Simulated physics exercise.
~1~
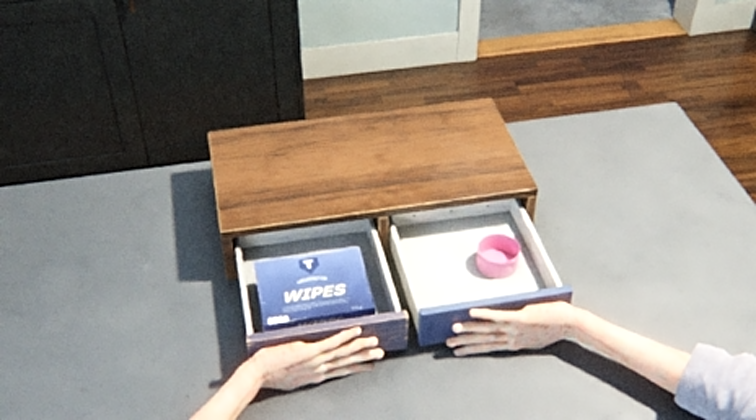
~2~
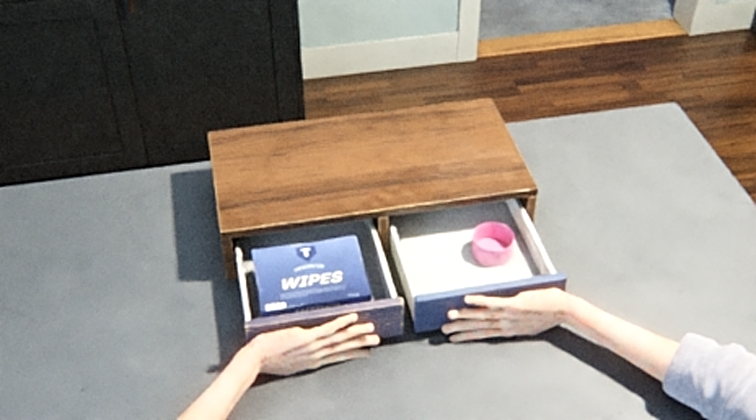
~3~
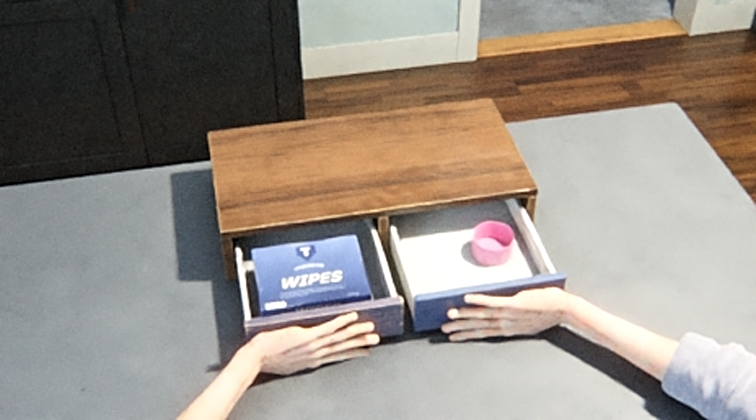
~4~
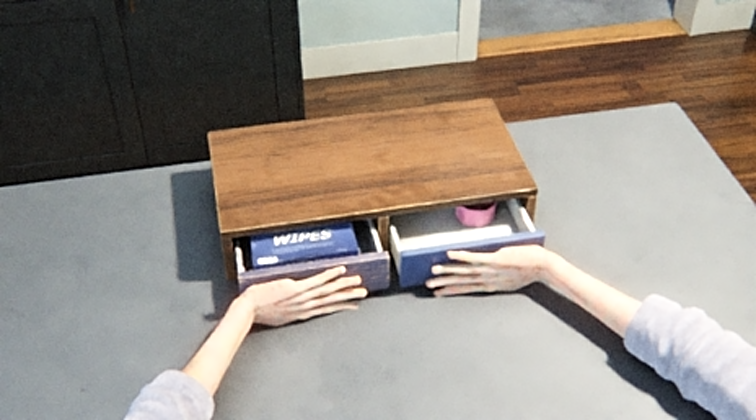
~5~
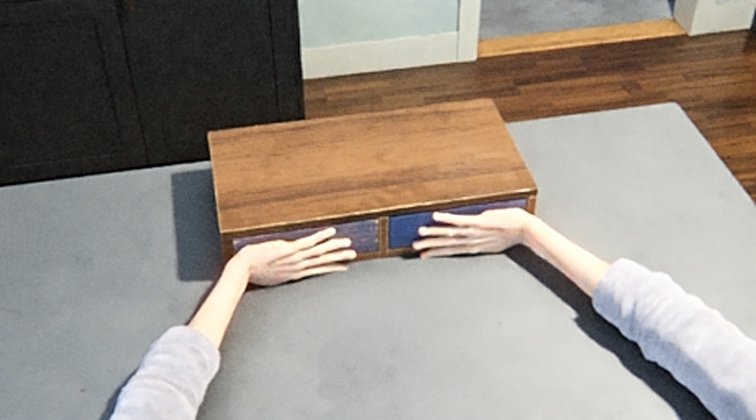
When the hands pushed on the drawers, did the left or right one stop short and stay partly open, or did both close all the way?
Both closed all the way. The right drawer and the left drawer each slid in and ended up shut flush with the chest.
